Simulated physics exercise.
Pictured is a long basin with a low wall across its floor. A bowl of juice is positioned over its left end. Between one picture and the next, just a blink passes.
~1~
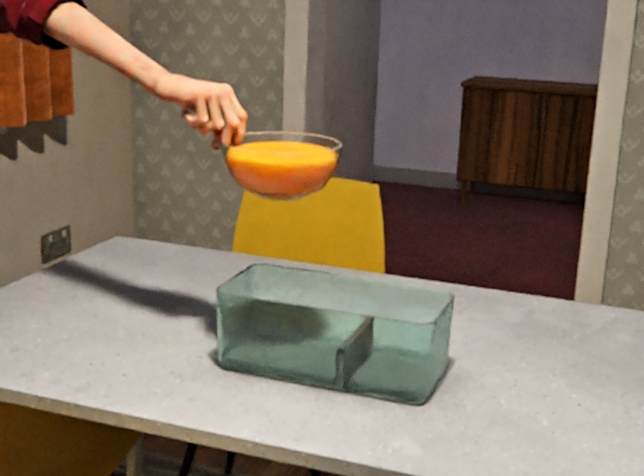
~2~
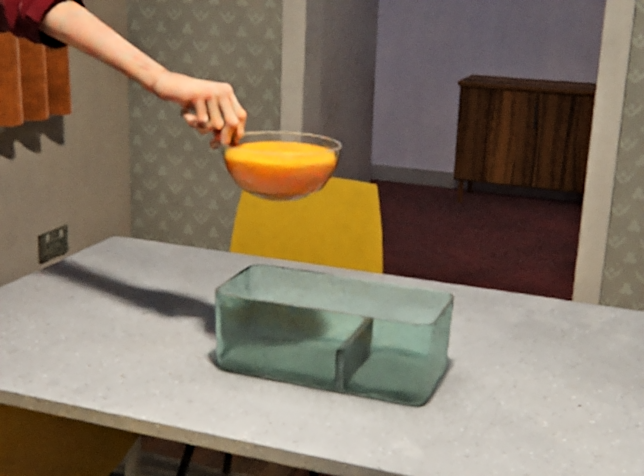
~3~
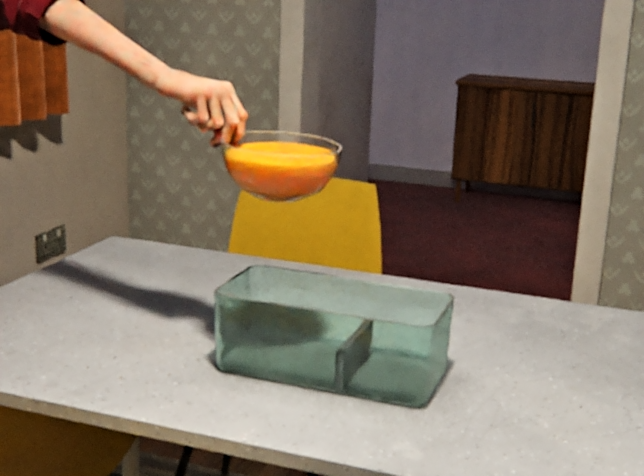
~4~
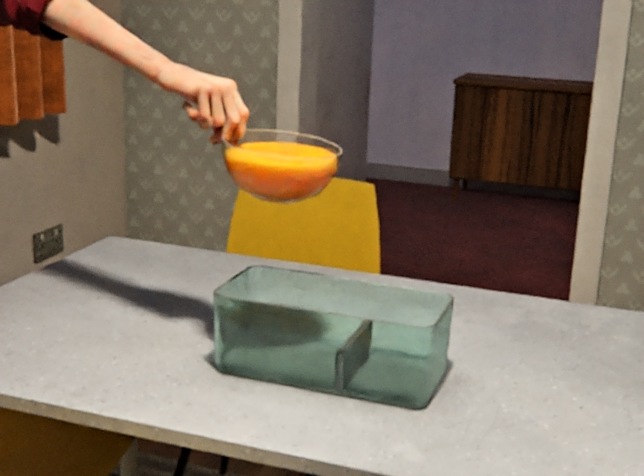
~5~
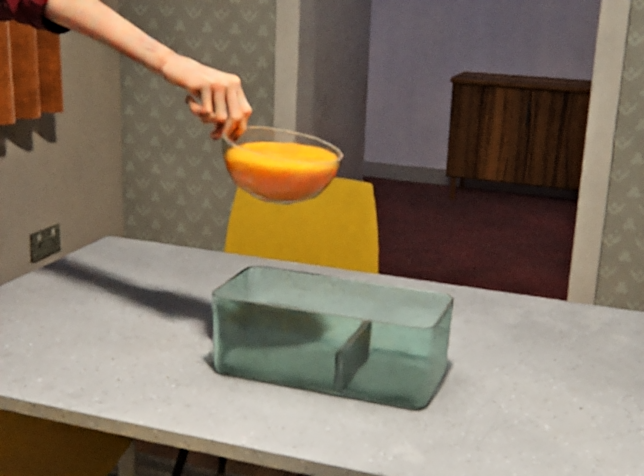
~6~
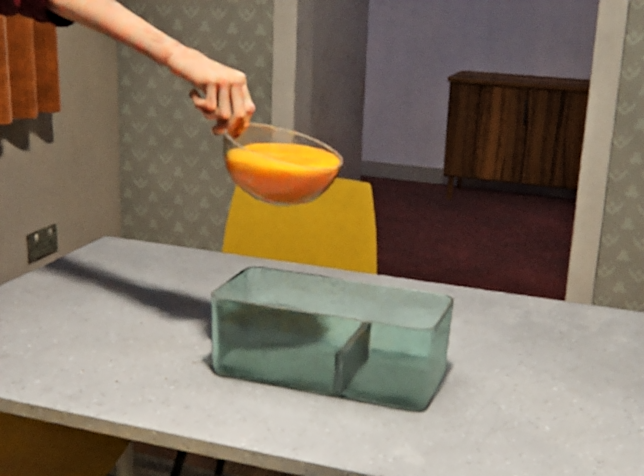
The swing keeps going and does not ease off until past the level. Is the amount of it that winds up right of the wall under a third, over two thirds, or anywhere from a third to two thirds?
Larger than two thirds.
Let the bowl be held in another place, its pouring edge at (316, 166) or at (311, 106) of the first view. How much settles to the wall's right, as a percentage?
Try one: 45 %; try two: 55 %.
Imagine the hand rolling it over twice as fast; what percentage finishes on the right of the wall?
Somewhere near 50 percent.
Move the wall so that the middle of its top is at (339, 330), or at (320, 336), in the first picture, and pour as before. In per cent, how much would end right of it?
First try close to 90 percent, second try close to 95 percent.
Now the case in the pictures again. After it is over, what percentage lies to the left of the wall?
Share approx. 20 %.
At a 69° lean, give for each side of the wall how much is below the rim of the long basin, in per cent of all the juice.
0 per cent left, 20 per cent right.
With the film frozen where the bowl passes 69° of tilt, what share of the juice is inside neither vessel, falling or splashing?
That works out near 40 percent.
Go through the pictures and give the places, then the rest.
It leans 0°; its right rim is at (338, 149); the juice meets the walls at (233, 146) and (336, 157); the long basin's rim runs from (235, 278) to (444, 310); the wall's top is at (357, 333), in the first picture.
It leans 1°; its right rim is at (337, 150); the juice meets the walls at (232, 146) and (336, 158), in the second picture.
It leans 2°; its right rim is at (338, 153); the juice meets the walls at (232, 146) and (336, 160), in the third picture.
It leans 5°; its right rim is at (338, 156); the juice meets the walls at (232, 146) and (337, 161), in the fourth picture.
It leans 9°; its right rim is at (338, 161); the juice meets the walls at (232, 146) and (337, 162), in the fifth picture.
It leans 14°; its right rim is at (339, 167); the juice meets the walls at (234, 148) and (339, 163), in the sixth picture.
A moment on, the bowl is tipped part way and 36 per cent is still to pour, 1 is left of the wall and 22 right of it.
Next, the bowl is tipped right over and 1 per cent is still to pour, 16 is left of the wall and 77 right of it.
Then the bowl is tipped right over and 0 per cent is still to pour, 22 is left of the wall and 77 right of it.
Later the bowl is tipped right over and 0 per cent is still to pour, 22 is left of the wall and 77 right of it.
At rest 22 per cent lies left of the wall, 77 right of it and 1 outside.
